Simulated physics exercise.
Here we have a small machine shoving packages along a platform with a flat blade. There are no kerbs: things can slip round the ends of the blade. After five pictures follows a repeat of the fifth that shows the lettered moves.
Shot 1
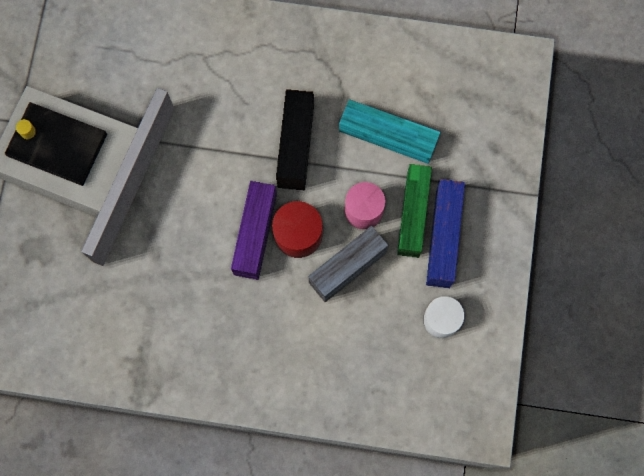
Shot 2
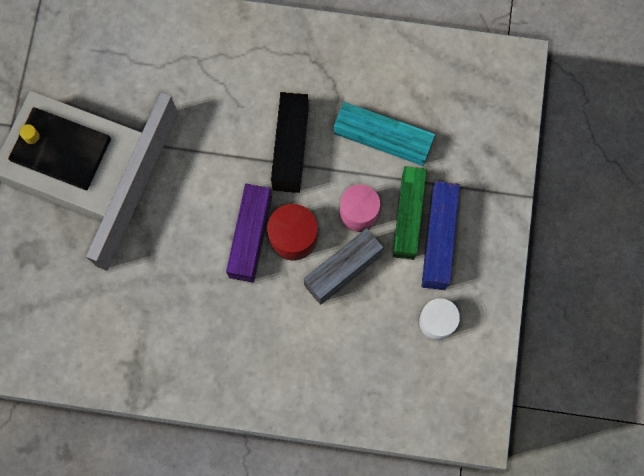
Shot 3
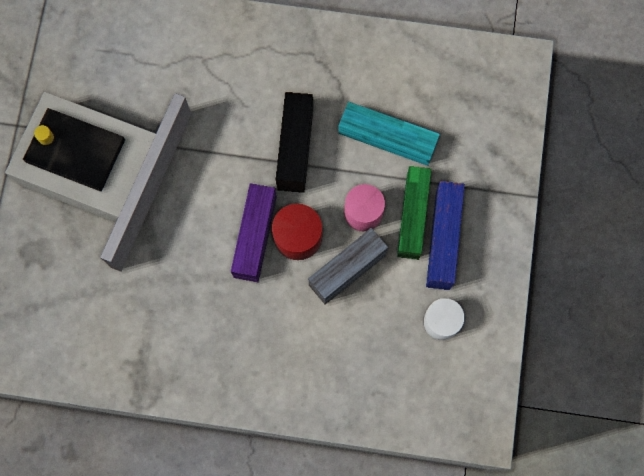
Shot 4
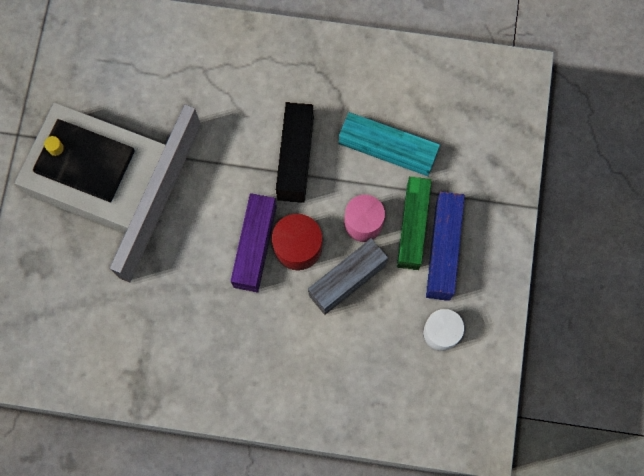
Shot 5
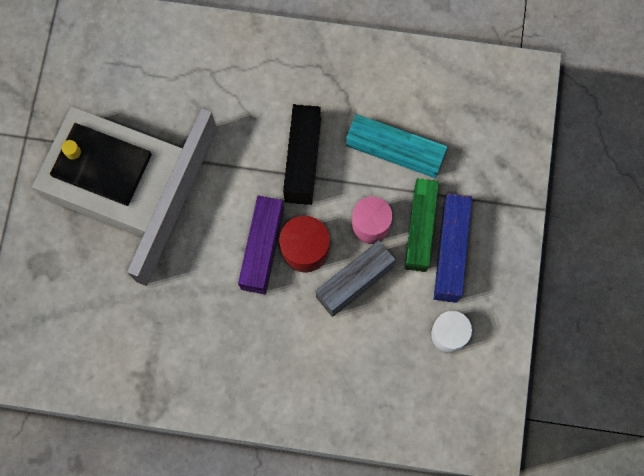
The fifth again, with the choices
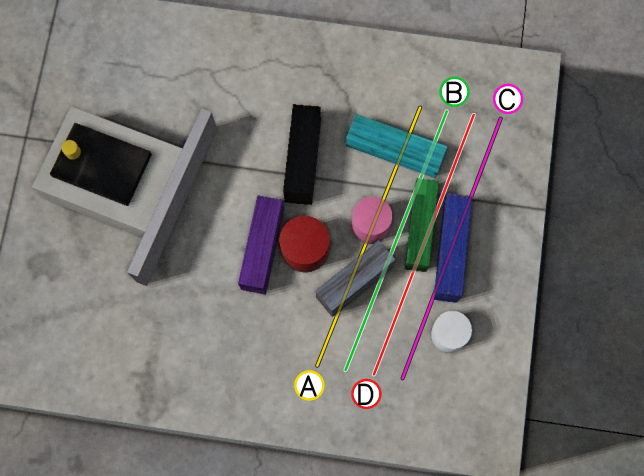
At first, a small machine with a flat grey blade sits at the left of a marble-like platform, apart from a cluster of coloured sticks and round canisters. It then creeps rightward, narrowing the gap to the purple stick, while the packages keep their arrangement and remain untouched.
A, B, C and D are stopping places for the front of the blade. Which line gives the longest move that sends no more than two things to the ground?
The farthest such stop is C.
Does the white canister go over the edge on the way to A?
By then, no.
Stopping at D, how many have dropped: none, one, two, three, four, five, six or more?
The count is none.
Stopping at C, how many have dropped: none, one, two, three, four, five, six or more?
Two.
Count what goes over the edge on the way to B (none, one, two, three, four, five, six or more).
The count is none.
On the copy, A at (370, 233); B at (398, 237); C at (453, 245); D at (426, 241).
On C. First, robot (206, 180); black stick (316, 159); purple stick (278, 249).
Then, robot (309, 194); blue bar (478, 256); turquoise stick (488, 160).
Finally, robot (387, 205); blue bar over the edge; turquoise stick over the edge; two fallen.
By contrast, A is within the limit but short; B is within the limit but short; D is within the limit but short.
